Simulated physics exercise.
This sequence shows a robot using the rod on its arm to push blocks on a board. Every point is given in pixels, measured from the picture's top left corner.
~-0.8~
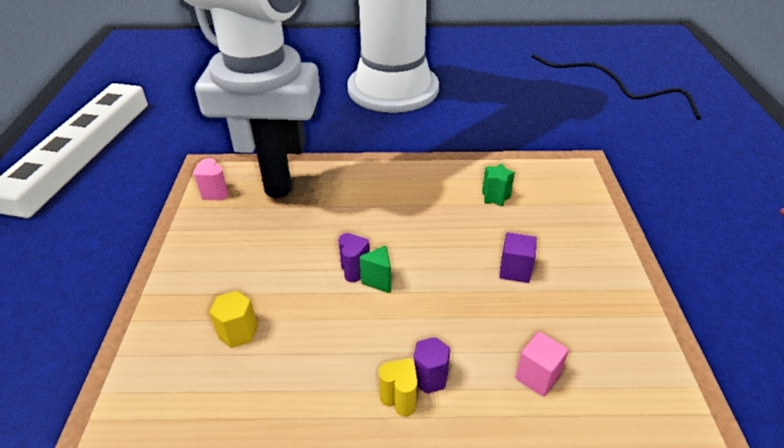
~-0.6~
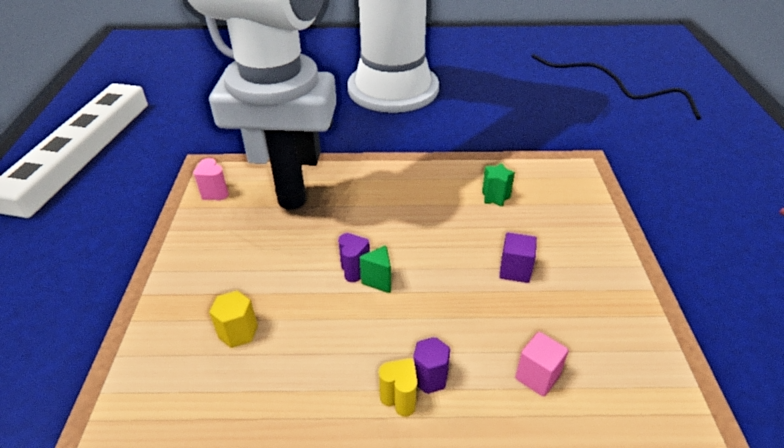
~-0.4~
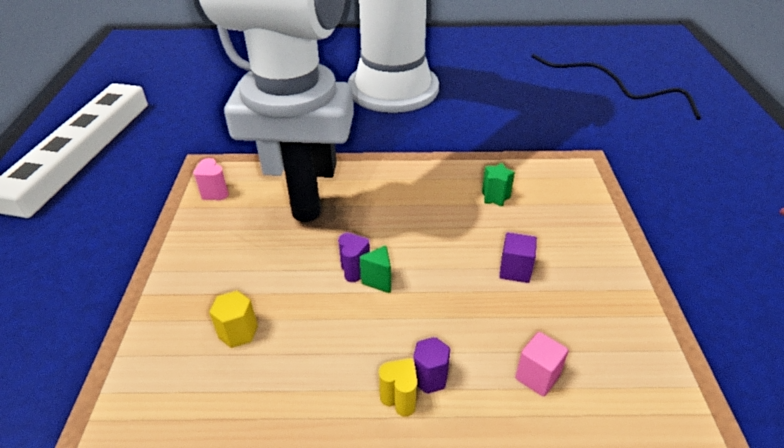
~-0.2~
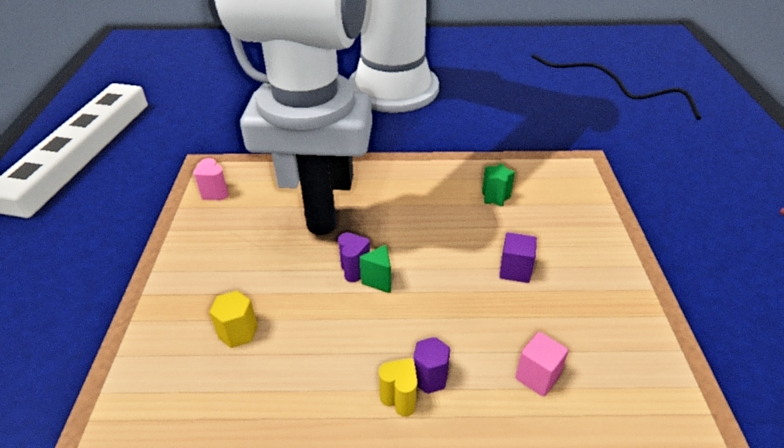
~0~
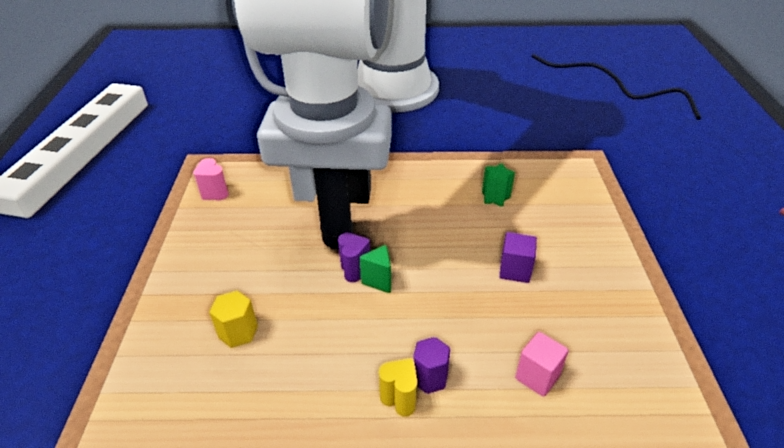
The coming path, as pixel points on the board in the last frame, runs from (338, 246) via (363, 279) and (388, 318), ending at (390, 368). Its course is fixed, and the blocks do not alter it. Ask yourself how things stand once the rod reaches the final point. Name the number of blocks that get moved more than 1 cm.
Moved: 2.
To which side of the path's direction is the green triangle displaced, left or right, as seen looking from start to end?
To the left.
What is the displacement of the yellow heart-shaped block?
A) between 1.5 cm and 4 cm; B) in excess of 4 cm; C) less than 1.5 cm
Answer: C.
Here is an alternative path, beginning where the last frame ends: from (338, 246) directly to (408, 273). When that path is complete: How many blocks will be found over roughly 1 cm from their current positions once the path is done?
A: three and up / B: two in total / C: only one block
The one that fits is B, two in total.
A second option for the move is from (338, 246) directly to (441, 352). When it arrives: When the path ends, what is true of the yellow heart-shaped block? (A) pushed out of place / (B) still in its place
(B)
The first path, step by step. One third of the way, rod (363, 273); purple heart-shaped block (380, 274), turned 10° anticlockwise; green triangle (406, 274), turned 40° anticlockwise.
Two thirds of the way, rod (388, 312); purple heart-shaped block (417, 305), turned 75° anticlockwise; green triangle (429, 284), turned 85° anticlockwise.
At the end, rod (390, 361); purple heart-shaped block (426, 316), turned 125° anticlockwise; green triangle (429, 284), turned 85° anticlockwise; yellow heart-shaped block unmoved.
